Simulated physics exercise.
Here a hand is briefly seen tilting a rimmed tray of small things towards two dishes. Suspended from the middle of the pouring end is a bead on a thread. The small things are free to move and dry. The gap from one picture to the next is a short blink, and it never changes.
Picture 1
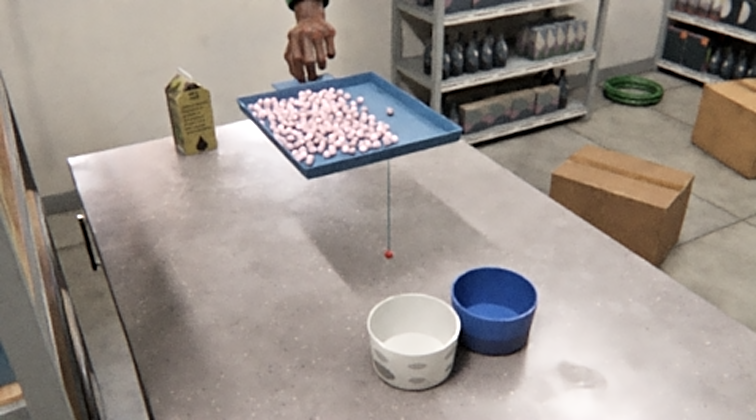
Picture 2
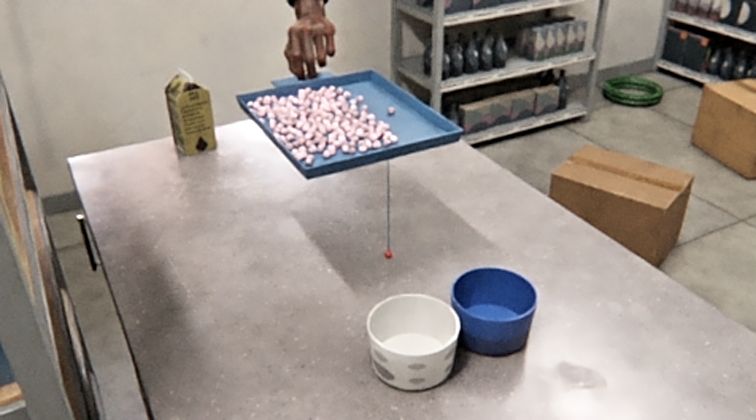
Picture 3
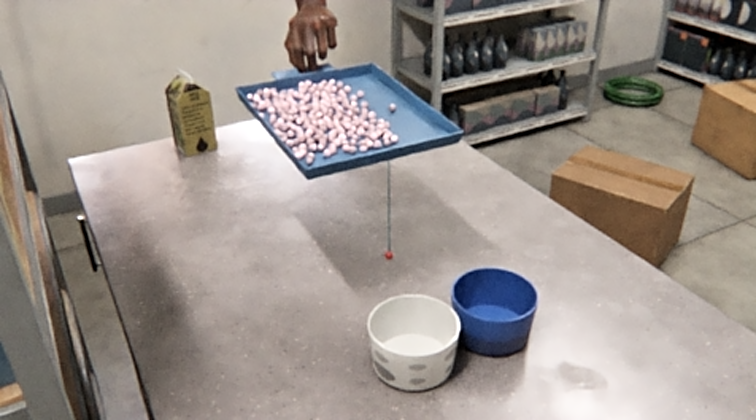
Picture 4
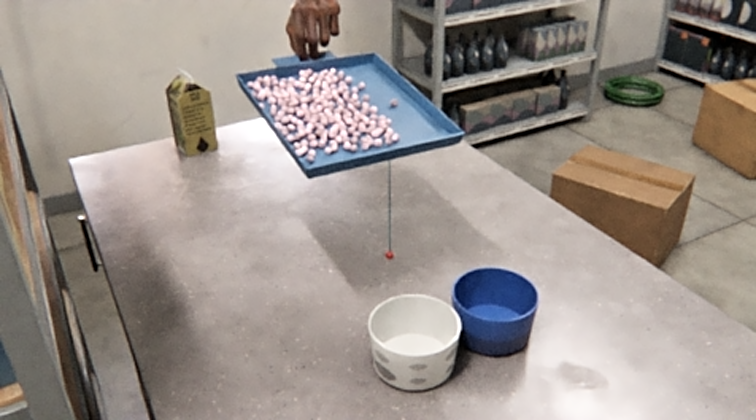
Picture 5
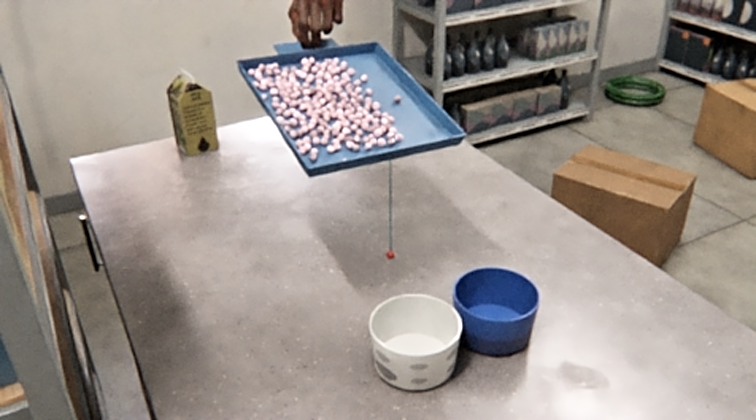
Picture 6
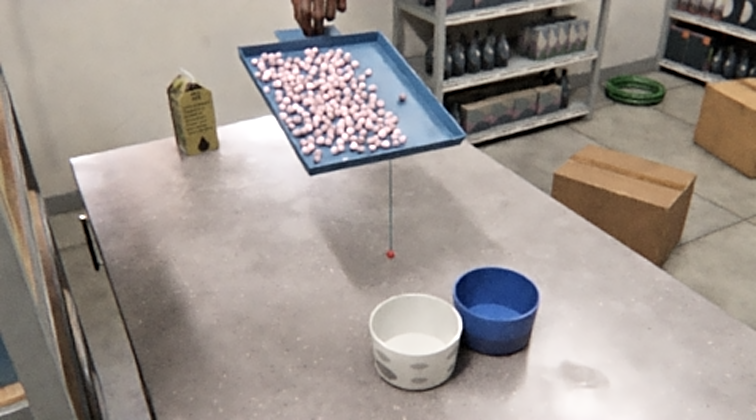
A hand slowly tilting a blue tray of small pale pink pieces, which begin shifting, above a white bowl and blue bowl.
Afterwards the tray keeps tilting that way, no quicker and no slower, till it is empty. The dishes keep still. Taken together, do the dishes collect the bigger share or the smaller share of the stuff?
Caught: Below half.
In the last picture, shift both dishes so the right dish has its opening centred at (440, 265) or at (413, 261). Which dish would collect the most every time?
First try, the one on the right; second try, the one on the right.
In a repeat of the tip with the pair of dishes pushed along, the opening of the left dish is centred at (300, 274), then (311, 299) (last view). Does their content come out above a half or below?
First shift, a minority share; second shift, a minority share.
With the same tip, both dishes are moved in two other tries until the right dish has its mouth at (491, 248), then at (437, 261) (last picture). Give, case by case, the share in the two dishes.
Respectively 70 percent and 70 percent.
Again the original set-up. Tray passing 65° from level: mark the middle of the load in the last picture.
I'd put it at about (399, 143).
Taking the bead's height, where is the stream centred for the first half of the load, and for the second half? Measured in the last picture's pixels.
First half (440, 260); second half (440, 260).
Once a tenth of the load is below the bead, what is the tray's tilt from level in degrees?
Roughly 70 degrees of turn.
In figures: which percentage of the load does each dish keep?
Count per hundred - left dish ~ 10, right dish ~ 10.
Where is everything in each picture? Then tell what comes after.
The first frame shows corners of the pouring end (307, 167) and (460, 129), level; middle of the load (326, 124), sugar pearls; left dish (437, 367); right dish (519, 333); bead on its thread (389, 255).
The second frame shows corners of the pouring end (307, 167) and (459, 130), level; middle of the load (325, 123).
The third frame shows corners of the pouring end (307, 167) and (460, 131), tipped barely, lowest at the right corner; middle of the load (326, 119).
The fourth frame shows corners of the pouring end (309, 167) and (461, 132), tipped a little, lowest at the right corner; middle of the load (327, 112).
The fifth frame shows corners of the pouring end (310, 166) and (463, 133), tipped a little, lowest at the right corner; middle of the load (329, 107).
The sixth frame shows corners of the pouring end (311, 165) and (463, 135), tipped clearly, lowest at the right corner; middle of the load (333, 103), almost all on the move; left dish (439, 367); right dish (521, 332).
Just after the last frame, tray tipped steeply; the larger part on the tray; just a few in the right dish; just a few outside both; about a tenth in the air.
A moment on, tray tipped past a quarter turn; about a tenth on the tray; about a tenth in the left dish; just a few in the right dish; roughly half outside both; roughly a third in the air.
Further on, tray tipped past a quarter turn; about a tenth in the left dish; about a tenth in the right dish; the larger part outside both.
When it is over, tray tipped past a quarter turn; about a tenth in the left dish; about a tenth in the right dish; the larger part outside both.
